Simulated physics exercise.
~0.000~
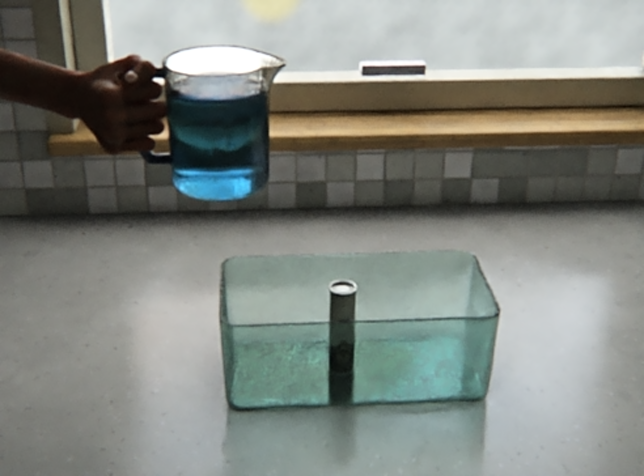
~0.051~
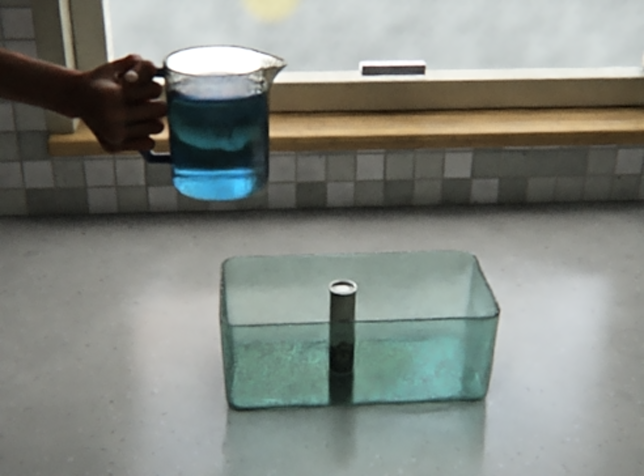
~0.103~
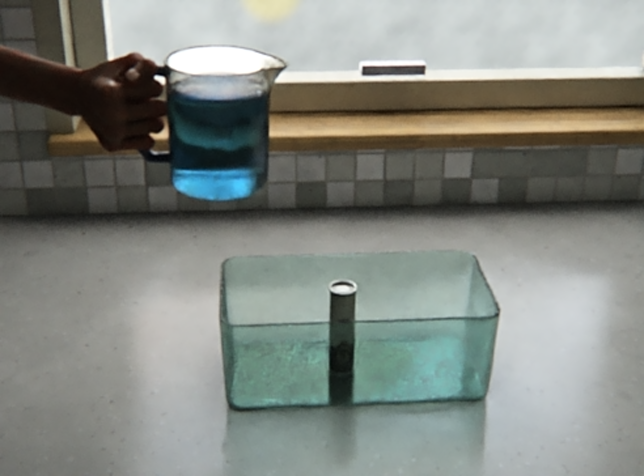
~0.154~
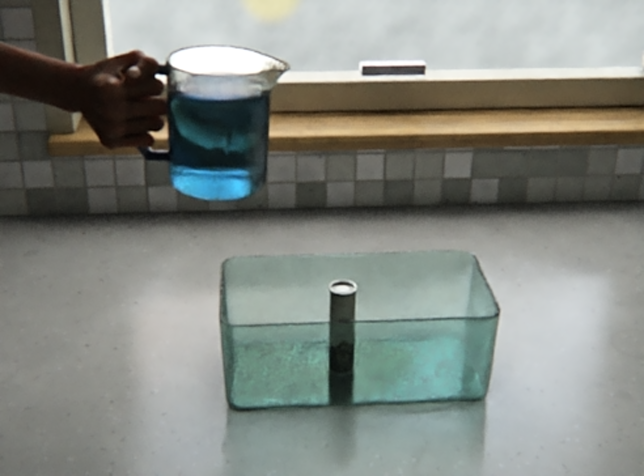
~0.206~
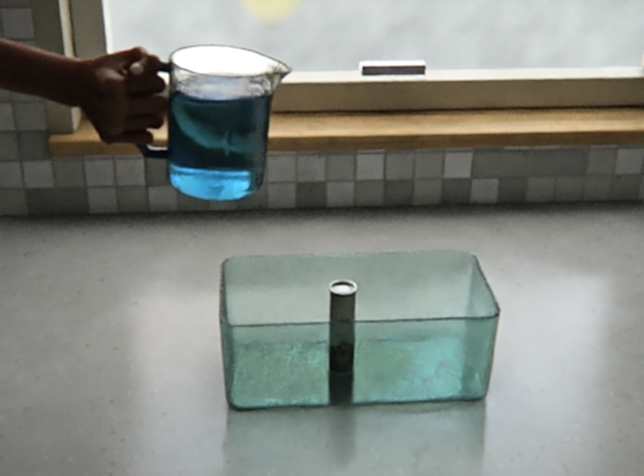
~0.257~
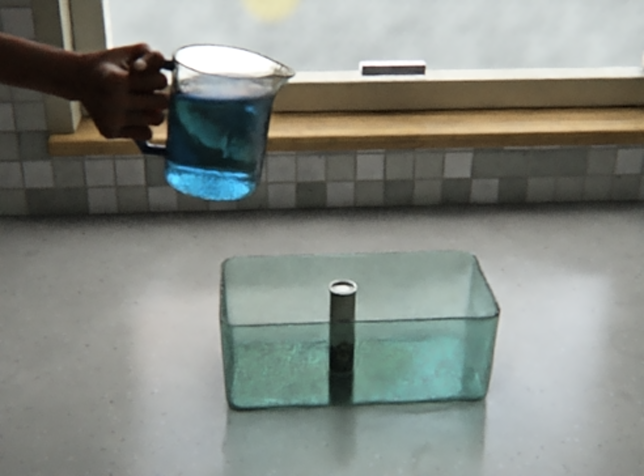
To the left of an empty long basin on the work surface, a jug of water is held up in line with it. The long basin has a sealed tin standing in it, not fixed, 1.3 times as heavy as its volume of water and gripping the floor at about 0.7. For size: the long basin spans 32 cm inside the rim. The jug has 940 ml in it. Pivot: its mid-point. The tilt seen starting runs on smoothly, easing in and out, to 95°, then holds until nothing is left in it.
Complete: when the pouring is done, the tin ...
... is still on its feet.
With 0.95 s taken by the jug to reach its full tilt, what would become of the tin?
After the tilt, the tin is still standing.
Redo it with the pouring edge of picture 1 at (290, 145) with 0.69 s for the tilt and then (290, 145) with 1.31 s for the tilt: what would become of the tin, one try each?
Trial 1 - tin tips; trial 2 - tin tips.
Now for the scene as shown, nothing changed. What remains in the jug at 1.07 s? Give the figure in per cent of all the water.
50 per cent or so.
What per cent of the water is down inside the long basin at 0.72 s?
Fraction in basin: Approx. 0%.
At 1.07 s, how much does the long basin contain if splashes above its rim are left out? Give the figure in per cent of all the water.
26 per cent or thereabouts.
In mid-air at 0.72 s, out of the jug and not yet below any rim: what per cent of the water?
It comes to about 8 percent.
By 0.72 s the tilt is 55° and 91 per cent is still to pour; the tin stands where it began.
By 1.07 s the tilt is 87° and 50 per cent is still to pour; the tin stands where it began.
By 1.42 s the tilt is 95° and 12 per cent is still to pour; the tin stands where it began.
By 1.81 s the tilt is 95° and 2 per cent is still to pour; the tin stands where it began.
At rest the tin stands where it began.
